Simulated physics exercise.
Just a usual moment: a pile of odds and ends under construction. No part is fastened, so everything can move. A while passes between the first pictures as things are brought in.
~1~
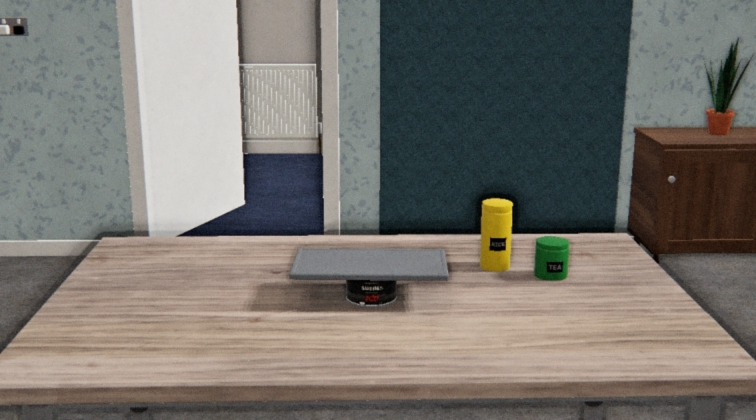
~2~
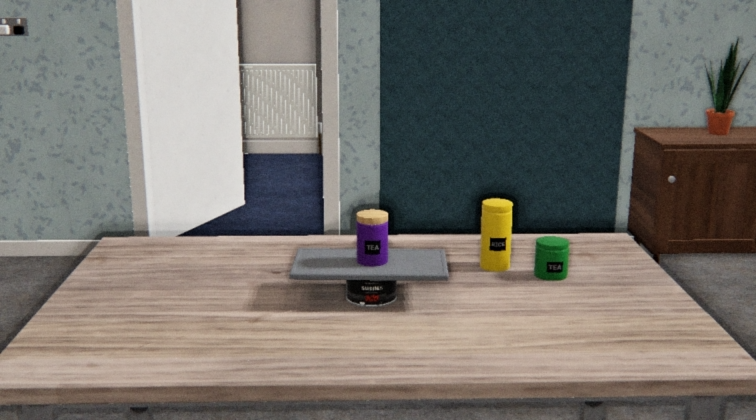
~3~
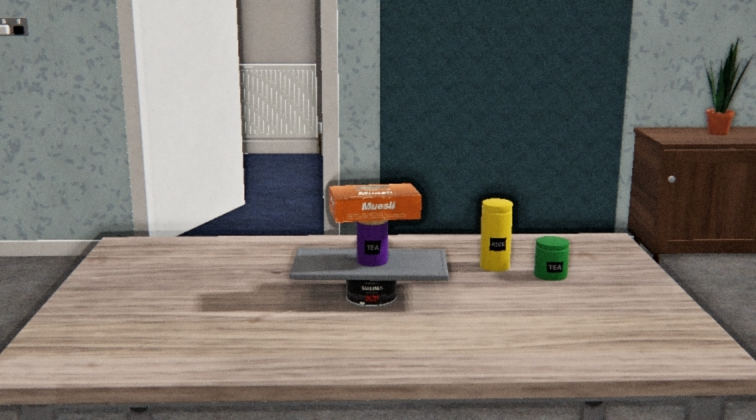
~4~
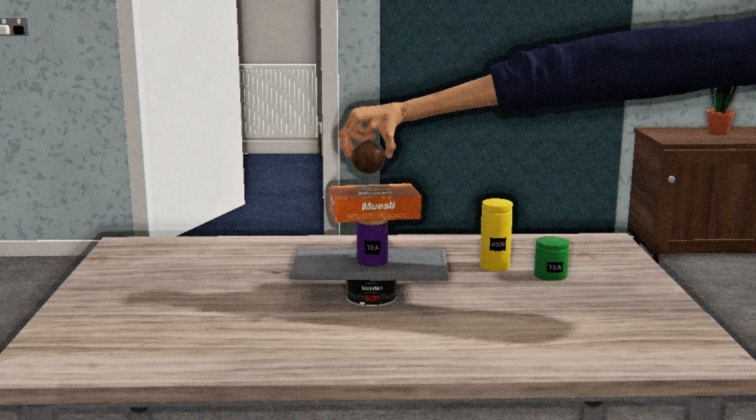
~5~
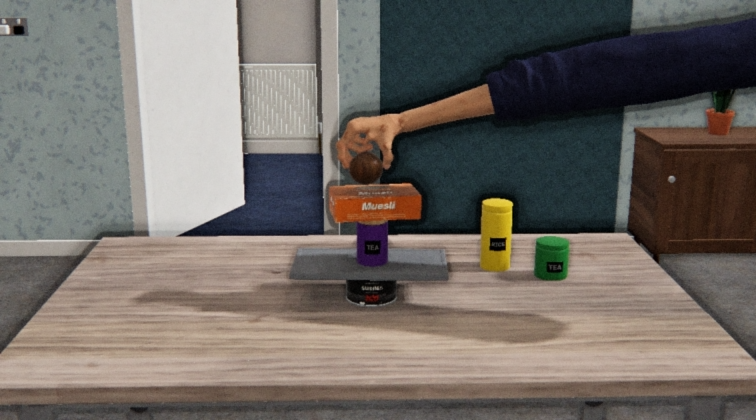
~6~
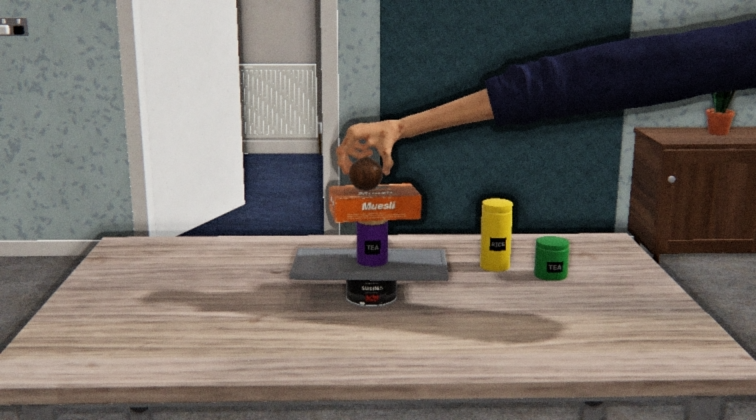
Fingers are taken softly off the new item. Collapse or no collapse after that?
No collapse.
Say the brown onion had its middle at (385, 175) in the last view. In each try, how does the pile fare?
Outcome: The pile is still standing.
Then, 0.60 s after the last picture, nothing has stirred.
Then, 1.90 s after the last picture, brown onion resting near (366, 175).
At rest, all 7 in place. Seen from the same camera at the end, brown onion near (366, 175). The pile stays up.
